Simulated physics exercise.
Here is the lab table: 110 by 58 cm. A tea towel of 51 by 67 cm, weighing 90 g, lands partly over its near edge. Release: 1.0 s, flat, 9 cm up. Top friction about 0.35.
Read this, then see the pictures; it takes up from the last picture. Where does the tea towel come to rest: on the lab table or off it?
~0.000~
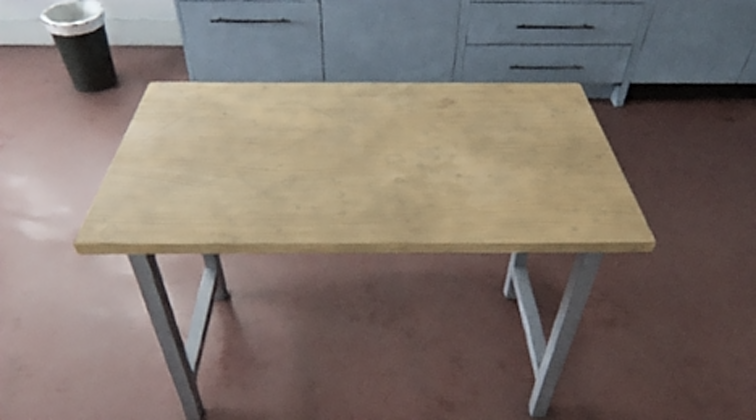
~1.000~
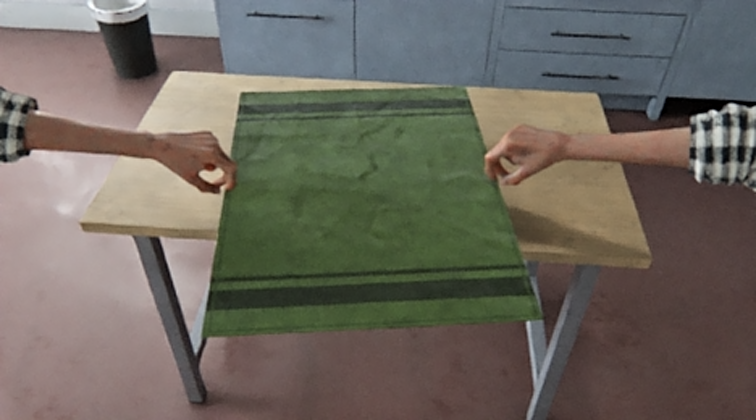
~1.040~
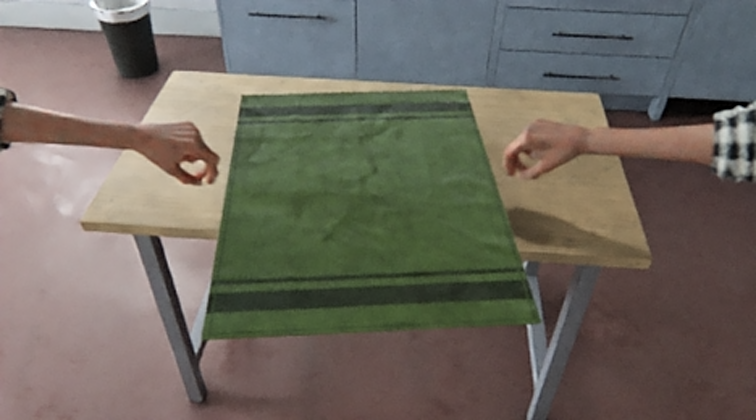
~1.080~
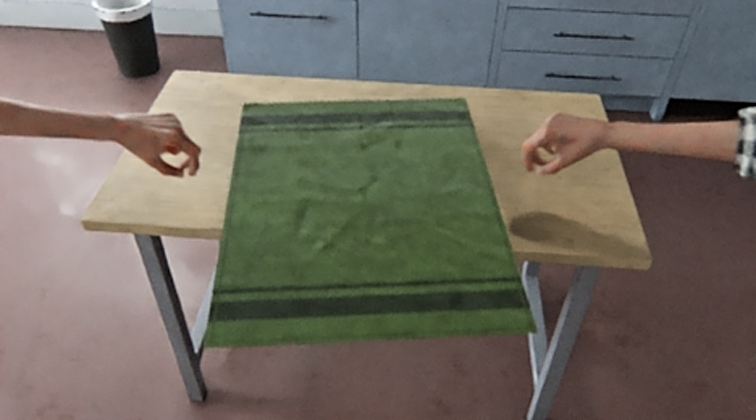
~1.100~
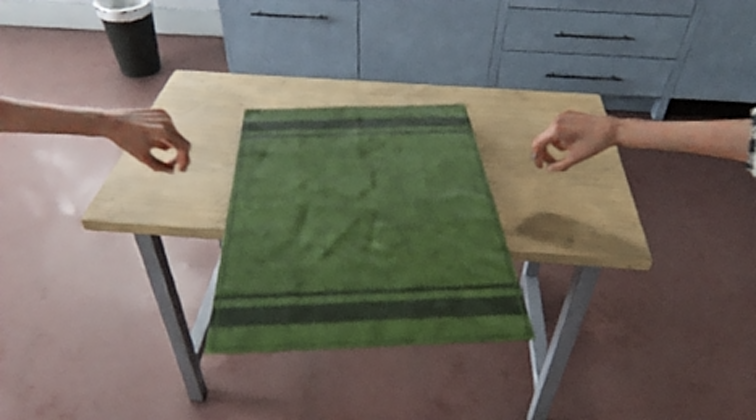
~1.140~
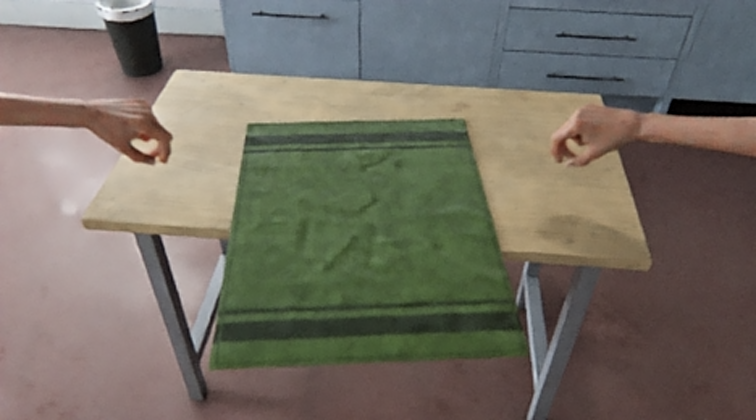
Off the lab table.
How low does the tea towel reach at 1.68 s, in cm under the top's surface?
Depth under surface at that time: Approx. 42 centimetres.
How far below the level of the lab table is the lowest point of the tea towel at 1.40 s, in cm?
About 36 cm.
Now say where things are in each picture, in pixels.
The bare lab table, in the first picture.
Tea towel corners (202, 338) (241, 93) (466, 87) (543, 320), in the second picture.
Tea towel corners (202, 340) (242, 95), in the third picture.
Tea towel corners (204, 348) (244, 104), in the fourth picture.
Tea towel corners (205, 355) (245, 110), in the fifth picture.
Tea towel corners (209, 370) (248, 124) (464, 119) (529, 357), in the sixth picture.
By 1.4 s, 50 % of the tea towel is still over the top.
By 1.7 s, 35 % of the tea towel is still over the top.
By 1.9 s, 25 % of the tea towel is still over the top.
By 2.2 s, 5 % of the tea towel is still over the top.
By 4.4 s, 0 % of the tea towel is still over the top.
